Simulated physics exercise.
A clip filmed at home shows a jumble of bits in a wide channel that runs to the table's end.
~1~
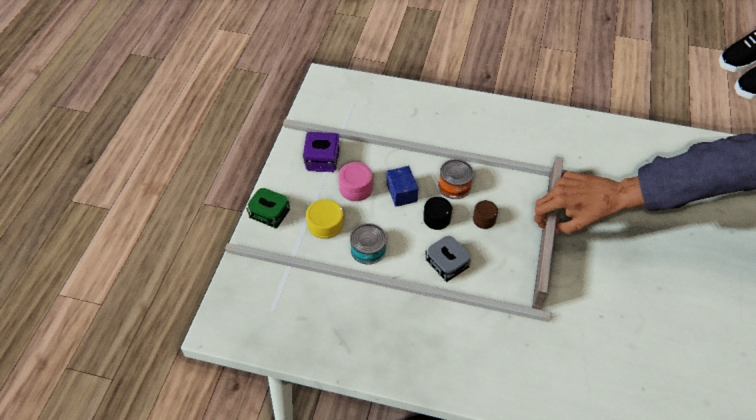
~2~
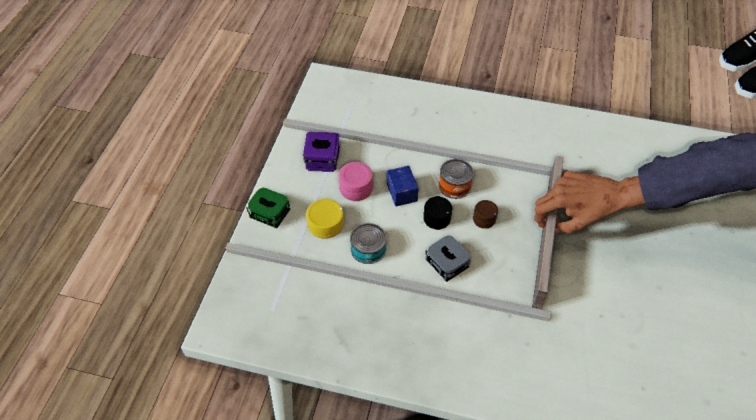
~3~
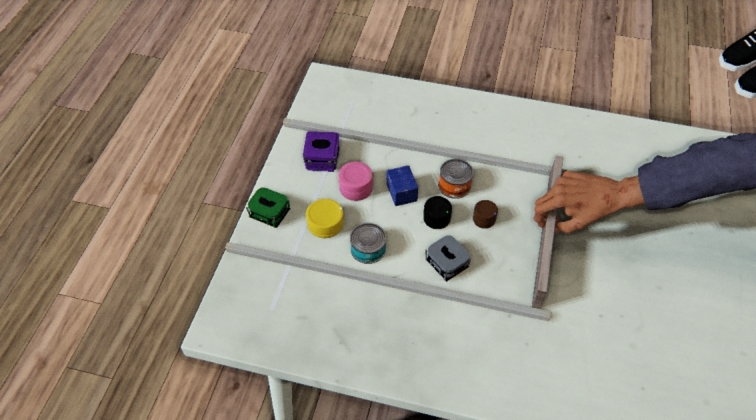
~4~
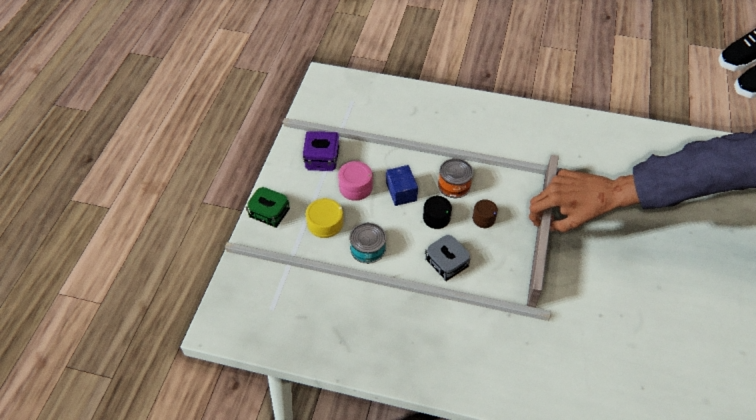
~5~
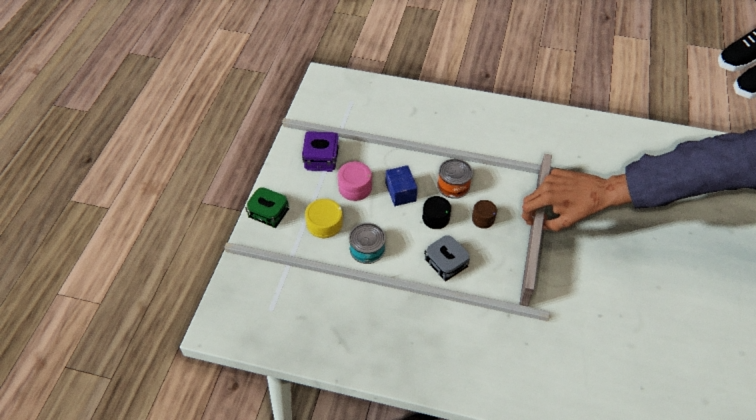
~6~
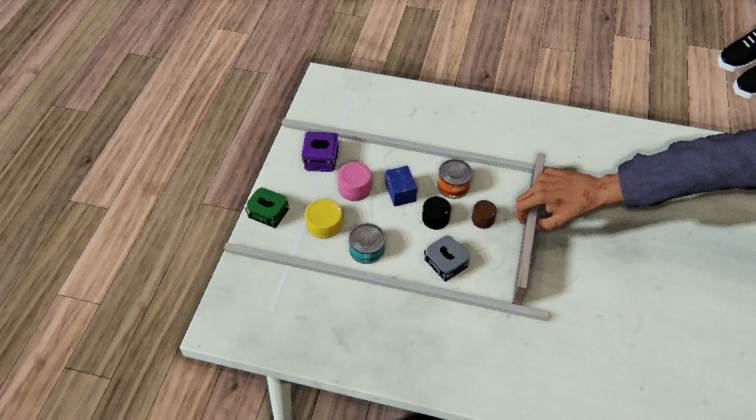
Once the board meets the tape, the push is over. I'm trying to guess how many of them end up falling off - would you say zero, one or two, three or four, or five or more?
I would say one or two.
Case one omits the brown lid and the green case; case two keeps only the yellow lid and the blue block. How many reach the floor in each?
Going first to second: 0 and 0.
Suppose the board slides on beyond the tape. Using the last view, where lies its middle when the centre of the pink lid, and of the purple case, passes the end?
Its middle is about (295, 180) and about (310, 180).
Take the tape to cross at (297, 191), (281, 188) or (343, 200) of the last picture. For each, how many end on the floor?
So, one try after another, the floor gets 3, then 5, then 0.
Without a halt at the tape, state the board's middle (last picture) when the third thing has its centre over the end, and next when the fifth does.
At (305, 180) for the third, at (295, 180) for the fifth.
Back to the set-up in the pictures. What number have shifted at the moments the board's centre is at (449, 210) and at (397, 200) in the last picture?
I make it 4 at the first spot and 8 at the other.
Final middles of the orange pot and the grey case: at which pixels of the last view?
One is at about (317, 143), the other at about (281, 236).
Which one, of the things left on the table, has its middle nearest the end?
Looks like the purple case to me.
Early on, none off yet; green case at rest near (268, 208); purple case at rest near (321, 152); yellow lid at rest near (324, 219).
A while later, none off yet; green case at rest near (268, 208); purple case at rest near (321, 152); yellow lid moving near (318, 215).
Further along, none off yet; green case moving near (261, 206); purple case travelled about its own width near (301, 148); yellow lid travelled about its own width near (297, 208).
Finally, the number that fall off is one or two; lost, green case.
